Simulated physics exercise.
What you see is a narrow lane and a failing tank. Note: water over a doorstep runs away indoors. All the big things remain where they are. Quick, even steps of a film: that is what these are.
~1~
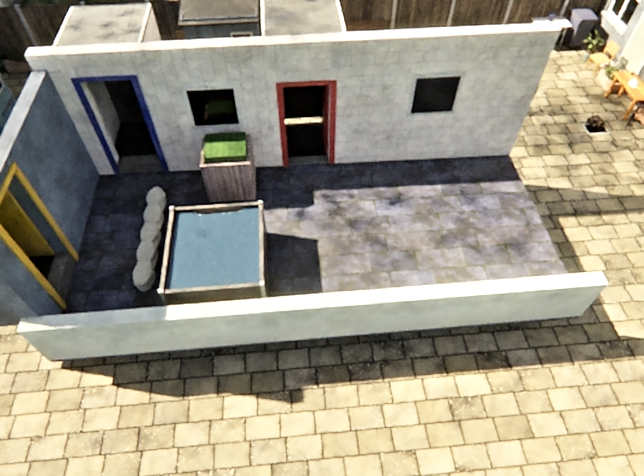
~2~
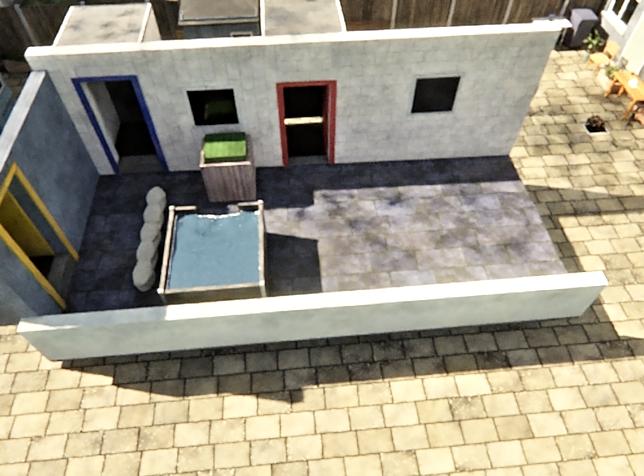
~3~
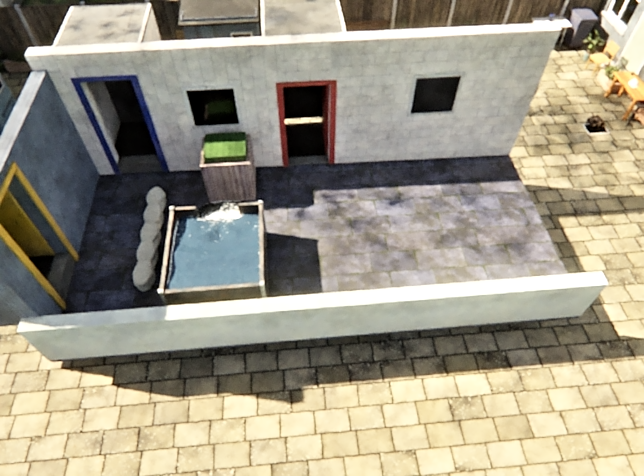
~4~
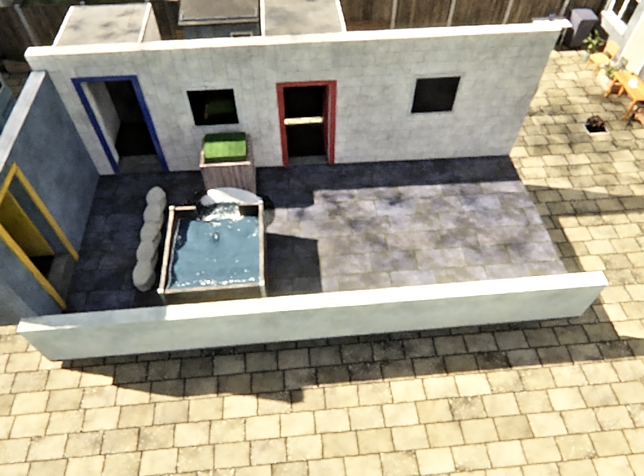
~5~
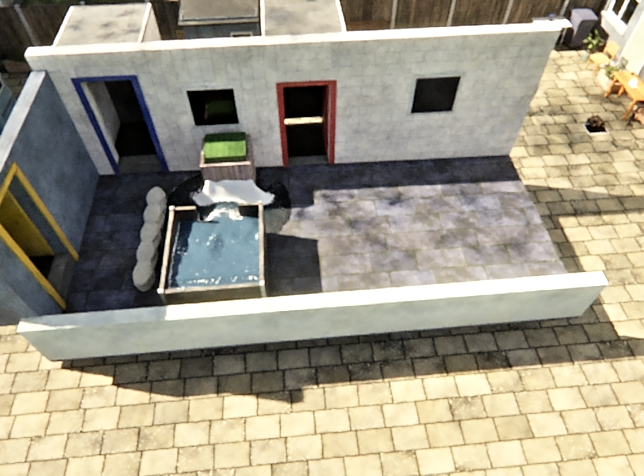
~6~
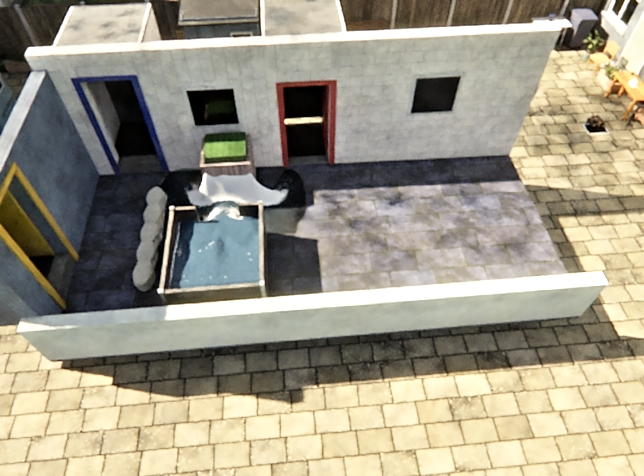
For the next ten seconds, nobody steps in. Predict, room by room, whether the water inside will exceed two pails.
Result: Blue door: Two buckets or fewer. Yellow door: Two buckets or fewer. Red door: More than two buckets.
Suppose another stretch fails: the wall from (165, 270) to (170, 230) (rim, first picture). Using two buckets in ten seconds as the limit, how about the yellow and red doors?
Well, the yellow comes up short, while the red comes up short.
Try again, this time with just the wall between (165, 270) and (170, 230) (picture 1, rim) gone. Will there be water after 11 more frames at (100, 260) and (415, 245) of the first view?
In order - first: Drenched, second: Not reached.
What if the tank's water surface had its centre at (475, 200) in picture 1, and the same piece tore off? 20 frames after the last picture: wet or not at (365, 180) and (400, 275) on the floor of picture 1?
The first spot is swamped and the second is untouched.
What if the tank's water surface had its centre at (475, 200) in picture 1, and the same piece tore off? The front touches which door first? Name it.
Door: The one in red.
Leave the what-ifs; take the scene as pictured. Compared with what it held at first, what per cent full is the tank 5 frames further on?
Close to 60 %.
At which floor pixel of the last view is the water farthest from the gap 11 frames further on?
Look around (461, 157).
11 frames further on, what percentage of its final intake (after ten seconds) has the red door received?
My figure is 60 in a hundred.
A moment on, water covers 25 % of the floor; the blue door wet at the sill, nothing in, the yellow door not reached, the red door under two buckets in.
Next, water covers 55 % of the floor; the blue door wet at the sill, nothing in, the yellow door not reached, the red door over two buckets in.
Then, water covers 85 % of the floor; the blue door wet at the sill, nothing in, the yellow door wet at the sill, nothing in, the red door over two buckets in.
Later, water covers 90 % of the floor; the blue door under two buckets in, the yellow door wet at the sill, nothing in, the red door over two buckets in.
In the end, water covers 90 % of the floor; the blue door under two buckets in, the yellow door wet at the sill, nothing in, the red door over two buckets in.
